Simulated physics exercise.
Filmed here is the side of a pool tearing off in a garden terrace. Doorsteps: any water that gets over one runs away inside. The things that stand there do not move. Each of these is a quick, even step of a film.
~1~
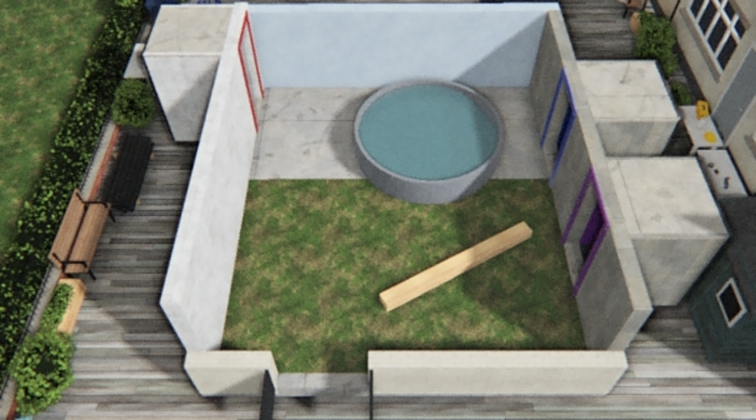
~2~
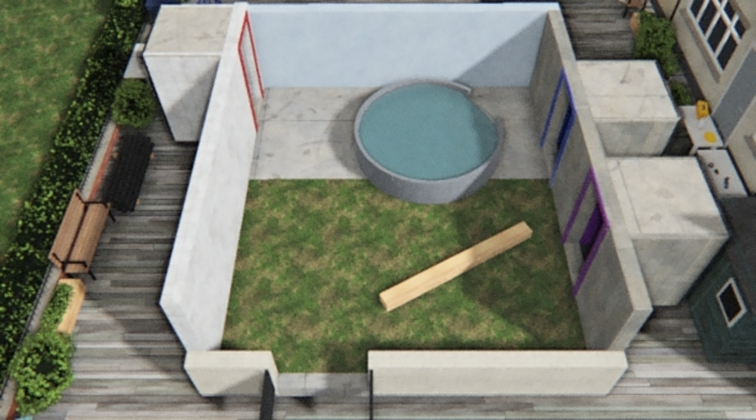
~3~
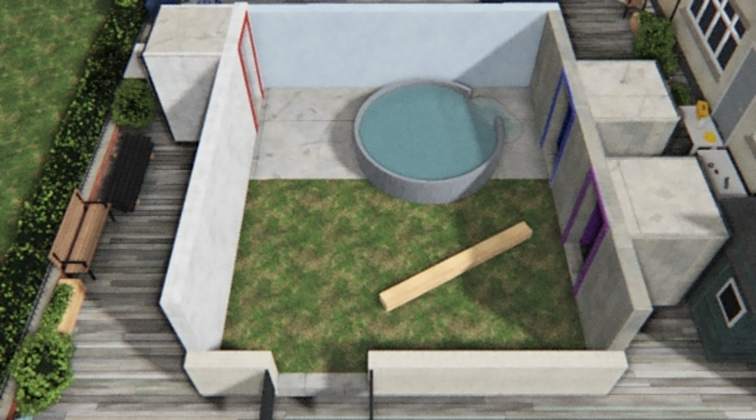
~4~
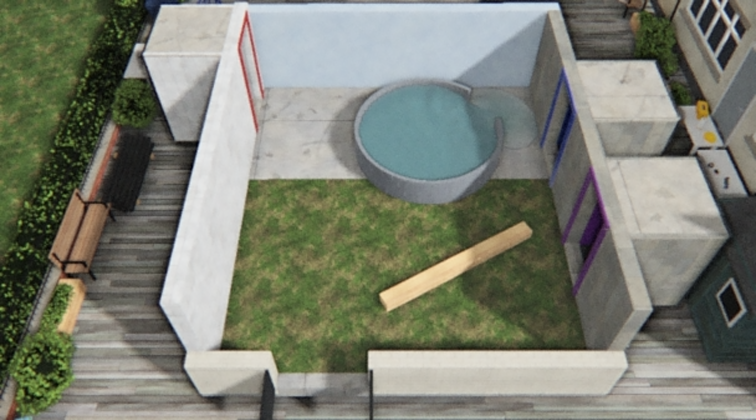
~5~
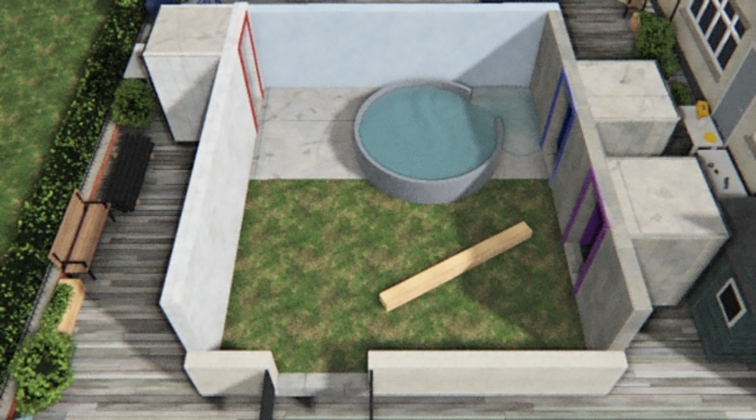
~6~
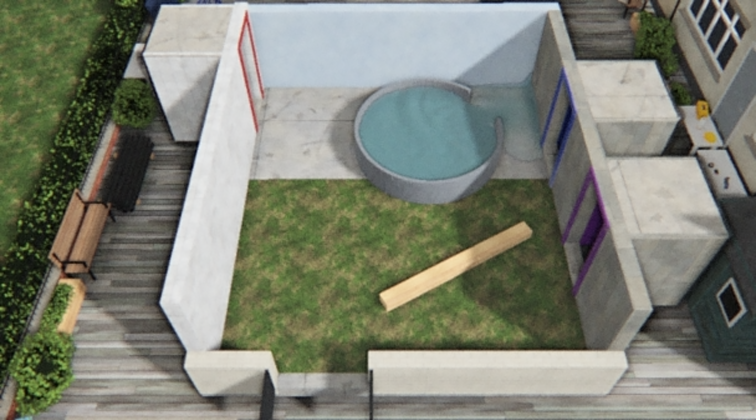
Water in the round grey pool sat still at first, then poured out through a gap in its right side and spread across the pale paving toward the wall with the blue-framed opening.
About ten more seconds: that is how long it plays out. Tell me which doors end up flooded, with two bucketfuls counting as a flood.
In the end the red door will let through over two buckets, the blue door will let through no more than two buckets, the purple door will let through no more than two buckets.
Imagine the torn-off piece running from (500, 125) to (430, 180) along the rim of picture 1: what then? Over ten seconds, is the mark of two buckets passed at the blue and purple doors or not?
Well, the blue door gets more, but the purple door gets more.
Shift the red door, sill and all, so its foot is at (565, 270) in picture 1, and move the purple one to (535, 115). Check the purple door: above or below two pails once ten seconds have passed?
Well, the purple one spills past the mark, I reckon.
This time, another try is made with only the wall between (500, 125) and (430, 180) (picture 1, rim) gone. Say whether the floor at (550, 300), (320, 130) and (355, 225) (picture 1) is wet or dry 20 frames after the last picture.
Listed order gives sopping; left alone; sopping.
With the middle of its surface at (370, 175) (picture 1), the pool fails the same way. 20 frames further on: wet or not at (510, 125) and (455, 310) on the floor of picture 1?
Result: Inundated; spared.
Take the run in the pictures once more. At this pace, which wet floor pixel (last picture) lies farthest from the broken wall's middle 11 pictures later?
The wet edge reaches furthest near (552, 229).
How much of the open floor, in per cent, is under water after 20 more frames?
About 35 %.
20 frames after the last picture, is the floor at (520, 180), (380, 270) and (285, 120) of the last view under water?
First spot soaked, second not wet, third soaked.
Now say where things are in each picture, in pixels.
The first picture shows still water in the round tank at (428, 130).
In the second picture, water pours out at (483, 118) and has run to a hidden place.
In the third picture, water pours out at (483, 119) and has run to (519, 129).
In the fourth picture, water pours out at (483, 119) and has run to (533, 114).
In the fifth picture, water pours out at (483, 119) and has run to (528, 89).
In the sixth picture, water pours out at (483, 119) and has run to (527, 87).
A moment on, water covers 10 % of the floor; the red door not reached, the blue door wet at the sill, nothing in, the purple door not reached.
Next, water covers 15 % of the floor; the red door not reached, the blue door wet at the sill, nothing in, the purple door not reached.
Then, water covers 35 % of the floor; the red door wet at the sill, nothing in, the blue door wet at the sill, nothing in, the purple door wet at the sill, nothing in.
Later, water covers 60 % of the floor; the red door far over two buckets in, the blue door wet at the sill, nothing in, the purple door wet at the sill, nothing in.
In the end, water covers 95 % of the floor; the red door far over two buckets in, the blue door wet at the sill, nothing in, the purple door wet at the sill, nothing in.
